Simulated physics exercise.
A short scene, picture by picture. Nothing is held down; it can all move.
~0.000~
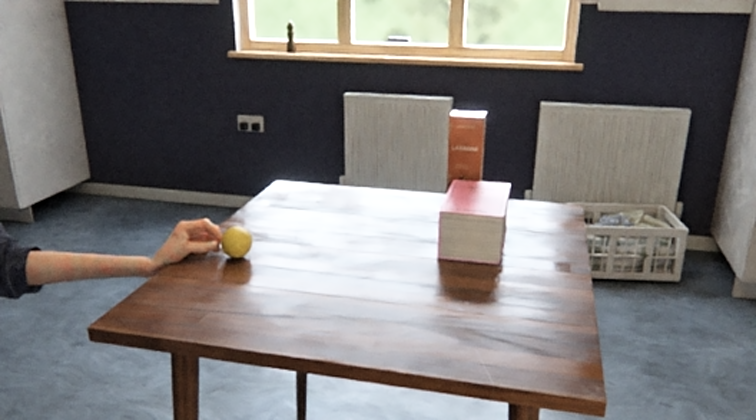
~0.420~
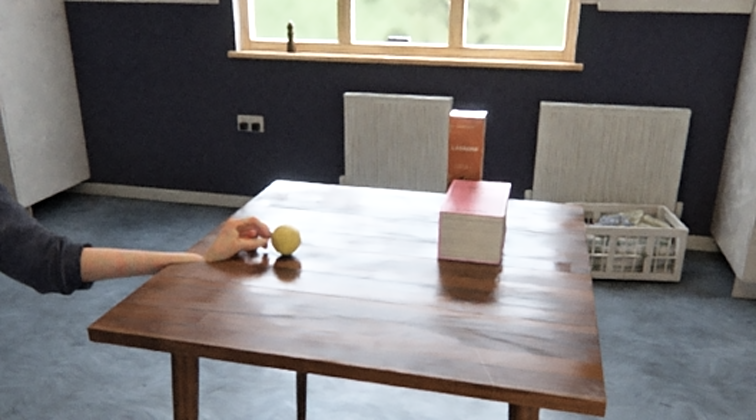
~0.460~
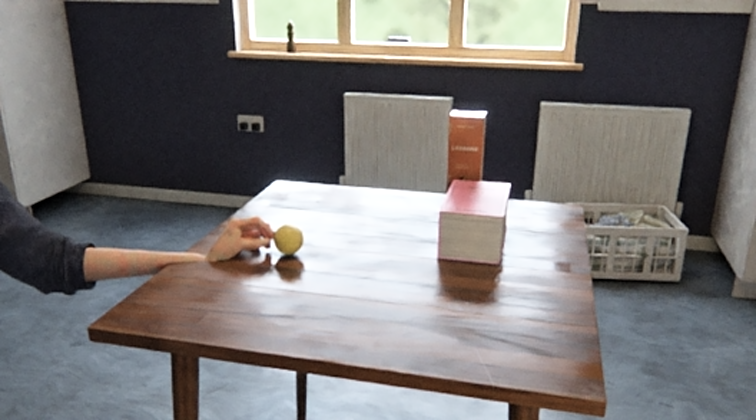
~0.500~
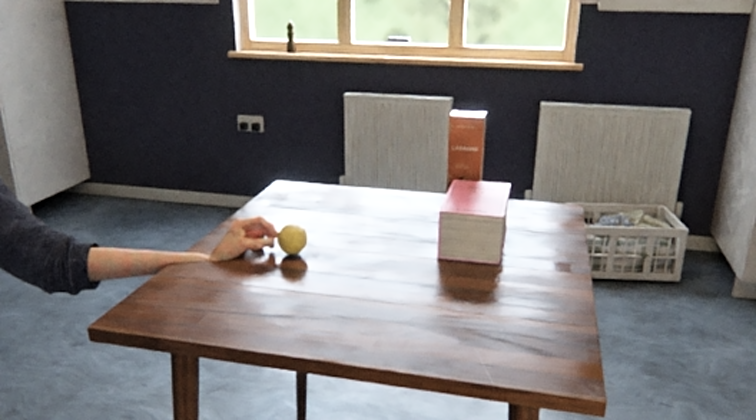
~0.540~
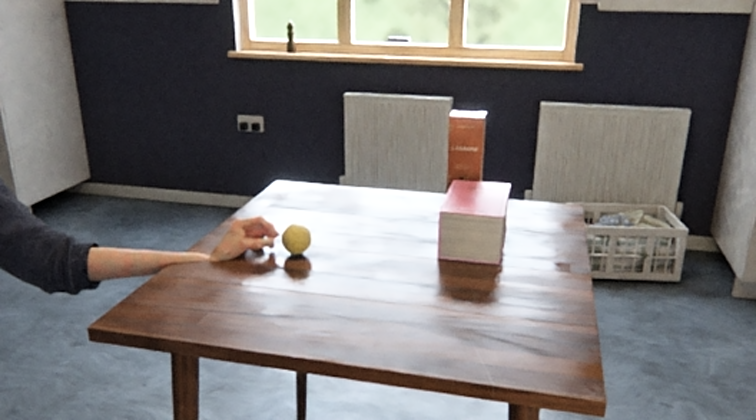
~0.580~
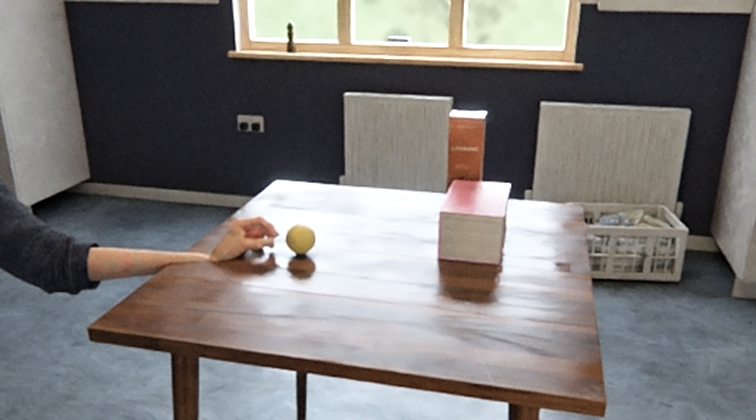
In a room with dark blue walls and a blue-grey floor, a fixed camera looks slightly down at a brown wooden table below a window. A yellow lemon sits by a hand at the table's left, with a red-covered book lying right of centre, another red book upright behind it, and a white crate beyond. The hand moves the lemon right, then stays nearly still as the lemon creeps slightly farther right, away from the fingers.
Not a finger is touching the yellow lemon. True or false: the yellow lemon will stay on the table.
True.
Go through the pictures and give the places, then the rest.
Under the hand; yellow lemon (237, 242), in the first picture.
Under the hand; yellow lemon (286, 239), in the second picture.
Under the hand; yellow lemon (289, 239), in the third picture.
Yellow lemon (292, 239), in the fourth picture.
Yellow lemon (297, 239), in the fifth picture.
Yellow lemon (301, 238) displaced a little, in the sixth picture.
Around 0.88 s, yellow lemon displaced about its own width near (328, 237).
Around 1.38 s, yellow lemon displaced well along near (360, 235).
Finally (2.6 s), moved from the start, yellow lemon. Final places as the last picture's camera would see them, yellow lemon near (383, 234).
